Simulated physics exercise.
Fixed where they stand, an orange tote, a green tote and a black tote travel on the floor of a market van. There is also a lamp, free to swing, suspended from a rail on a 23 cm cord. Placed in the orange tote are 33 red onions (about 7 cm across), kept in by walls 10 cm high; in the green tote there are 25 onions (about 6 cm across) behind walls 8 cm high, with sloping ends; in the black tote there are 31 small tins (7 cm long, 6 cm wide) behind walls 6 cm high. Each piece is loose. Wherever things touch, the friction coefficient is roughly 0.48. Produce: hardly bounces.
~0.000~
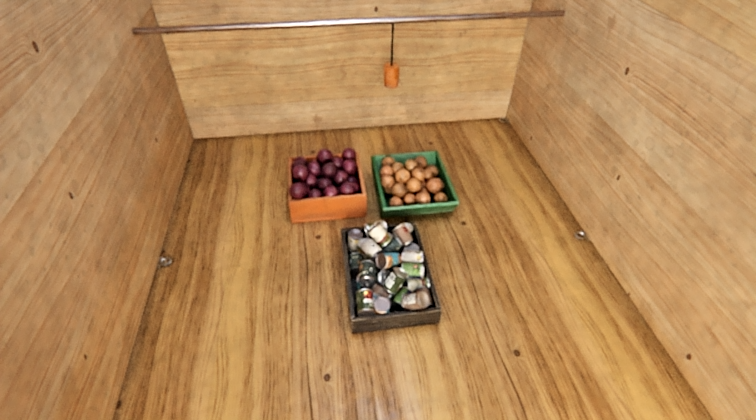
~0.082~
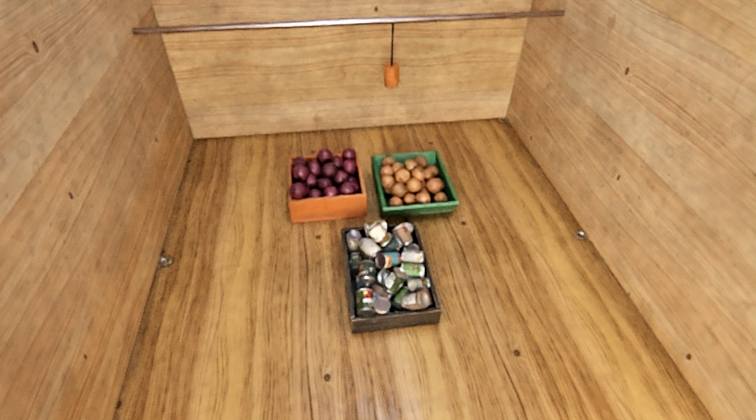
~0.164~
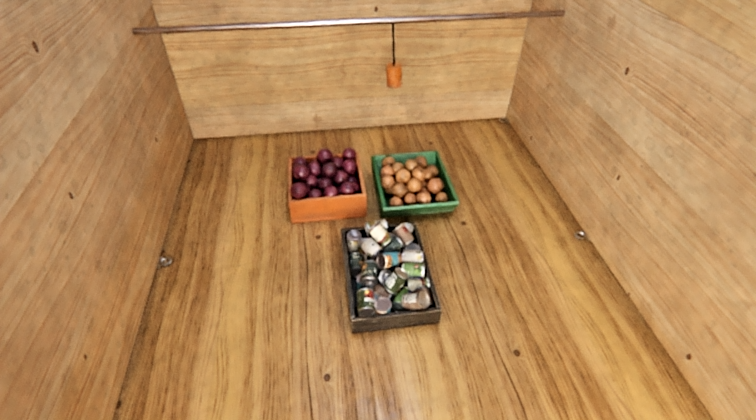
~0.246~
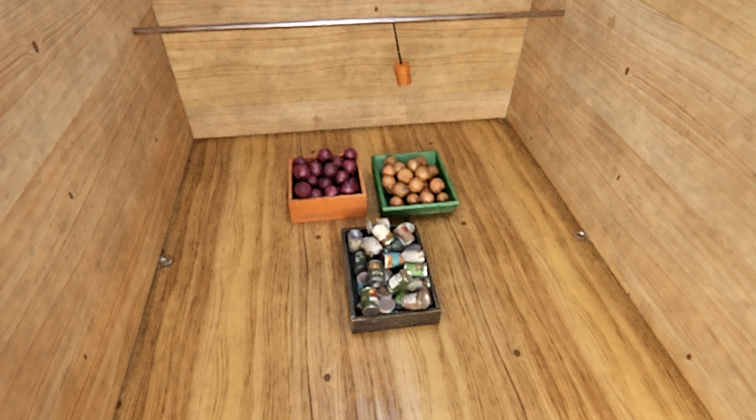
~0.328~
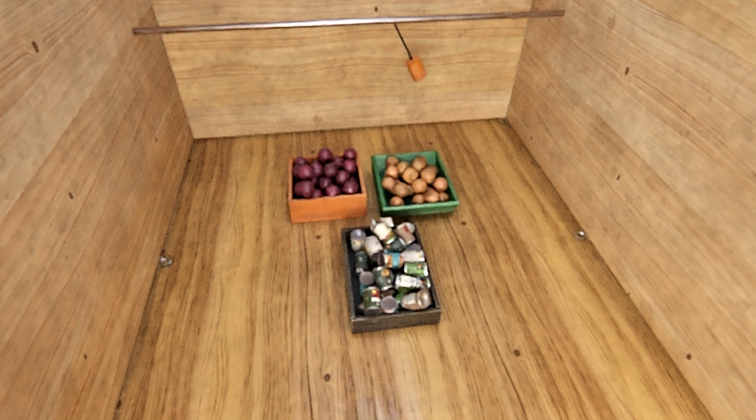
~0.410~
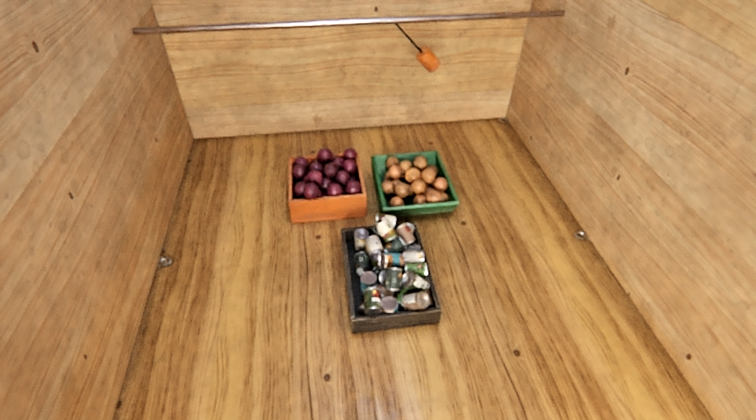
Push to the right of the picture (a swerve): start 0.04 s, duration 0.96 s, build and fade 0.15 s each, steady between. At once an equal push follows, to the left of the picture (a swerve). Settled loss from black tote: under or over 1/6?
Most likely the share lost is bigger than a sixth.
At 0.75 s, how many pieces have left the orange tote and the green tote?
Estimate at that time - orange tote 1, green tote 0, give or take.
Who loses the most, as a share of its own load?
Black tote.
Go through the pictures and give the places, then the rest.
In the first picture (places track the rim corner closest to us here), black tote (353, 317); green tote (its farthest corner) (436, 151); lamp cord 0° off upright; all still inside.
In the second picture, black tote (353, 317); lamp cord 0° off upright.
In the third picture, black tote (353, 317); lamp cord 3° off upright.
In the fourth picture, black tote (353, 317); lamp cord 13° off upright.
In the fifth picture, black tote (353, 317); lamp cord 27° off upright.
In the sixth picture, black tote (353, 317); green tote (436, 151); lamp cord 43° off upright; all still inside.
After 0.75 s, the orange tote is down by 1 of 33, the green tote has all 25 and the black tote is down by 3 of 31.
After 1.18 s, the orange tote is down by 1 of 33, the green tote is down by 1 of 25 and the black tote is down by 4 of 31.
After 1.79 s, the orange tote is down by 1 of 33, the green tote is down by 1 of 25 and the black tote is down by 9 of 31.
Outcome (at 2.56 s), the orange tote is down by 1 of 33, the green tote is down by 1 of 25 and the black tote is down by 11 of 31. Asked share, 11 of 31, 35 per cent.
